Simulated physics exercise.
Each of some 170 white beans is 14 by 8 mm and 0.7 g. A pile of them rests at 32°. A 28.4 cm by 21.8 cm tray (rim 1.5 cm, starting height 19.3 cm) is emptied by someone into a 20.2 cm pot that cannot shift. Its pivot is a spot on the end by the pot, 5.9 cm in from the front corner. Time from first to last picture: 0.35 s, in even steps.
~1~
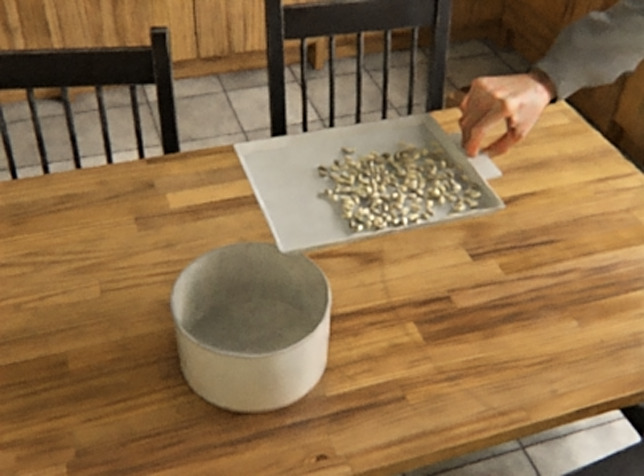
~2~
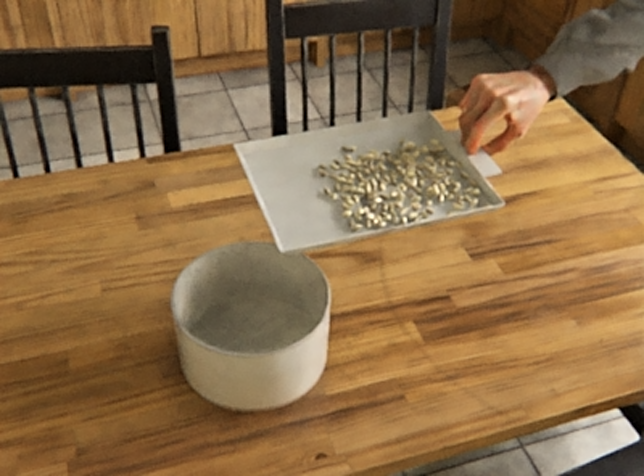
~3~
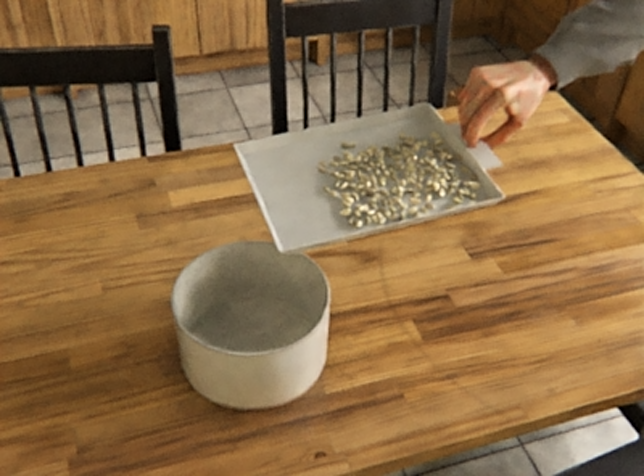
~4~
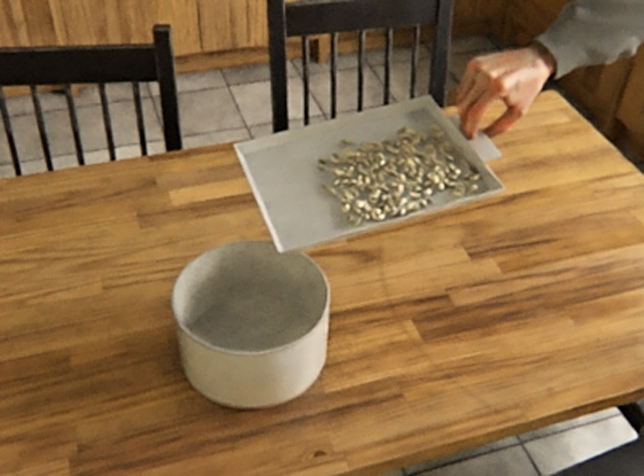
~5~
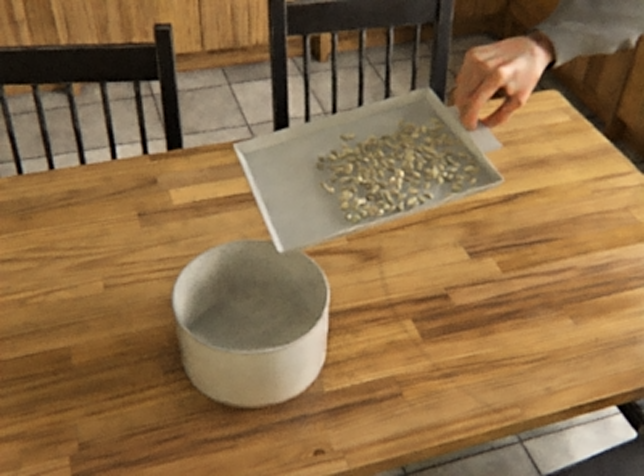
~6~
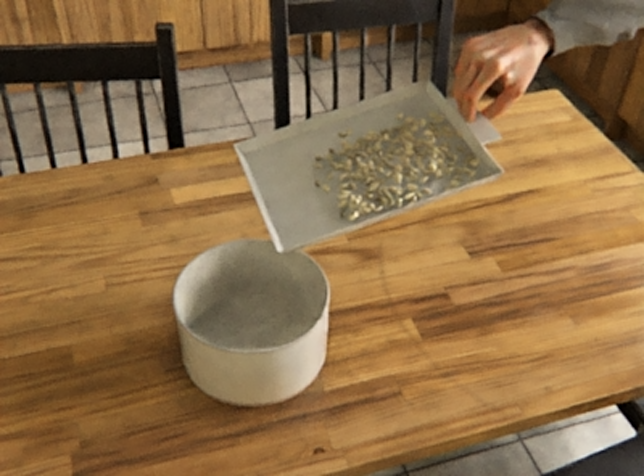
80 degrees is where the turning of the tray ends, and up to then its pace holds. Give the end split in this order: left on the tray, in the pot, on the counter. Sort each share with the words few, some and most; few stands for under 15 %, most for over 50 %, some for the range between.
The shares come out as follows. Tray: Few. Pot: Most. Counter: Some.
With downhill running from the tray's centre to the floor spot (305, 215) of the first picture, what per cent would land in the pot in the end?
Something like 95 per cent of the pieces.
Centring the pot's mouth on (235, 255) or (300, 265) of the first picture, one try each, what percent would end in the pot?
Estimates: 90 in a hundred and 70 in a hundred.
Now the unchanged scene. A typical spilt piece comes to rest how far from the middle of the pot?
20 cm.
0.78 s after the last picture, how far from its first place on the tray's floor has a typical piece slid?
I'd say close to 20 centimetres.
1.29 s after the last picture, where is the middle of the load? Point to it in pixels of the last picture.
Close to pixel (265, 214).
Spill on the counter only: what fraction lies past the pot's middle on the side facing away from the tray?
About 70 %.
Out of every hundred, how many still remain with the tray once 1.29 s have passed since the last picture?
Close to 60 in a hundred parts of the load.
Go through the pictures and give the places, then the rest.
In the first picture, tray tilt 0 degrees, front corners at (285, 246) and (497, 204); middle of the pieces at (394, 184); pot at (251, 294).
In the second picture, tray tilt 1 degrees, front corners at (285, 246) and (497, 201); middle of the pieces at (394, 182).
In the third picture, tray tilt 3 degrees, front corners at (284, 246) and (497, 194), lowest corner left front; middle of the pieces at (393, 178).
In the fourth picture, tray tilt 6 degrees, front corners at (283, 246) and (497, 186), lowest corner left front; middle of the pieces at (393, 173).
In the fifth picture, tray tilt 9 degrees, front corners at (283, 246) and (496, 178), lowest corner left front; middle of the pieces at (391, 168).
In the sixth picture, tray tilt 12 degrees, front corners at (282, 246) and (495, 170), lowest corner left front; middle of the pieces at (390, 165); pot at (252, 291).
Then, 0.78 s after the last picture, tilt 44 degrees; the tray holds 80 %, the pot 10 %.
Then, 1.29 s after the last picture, tilt 65 degrees; the tray holds 60 %, the pot 30 %.
Then, 1.88 s after the last picture, tilt 80 degrees; the tray holds 0 %, the pot 65 %.
In the end, tray 0 %, pot 70 %, counter 30 %.
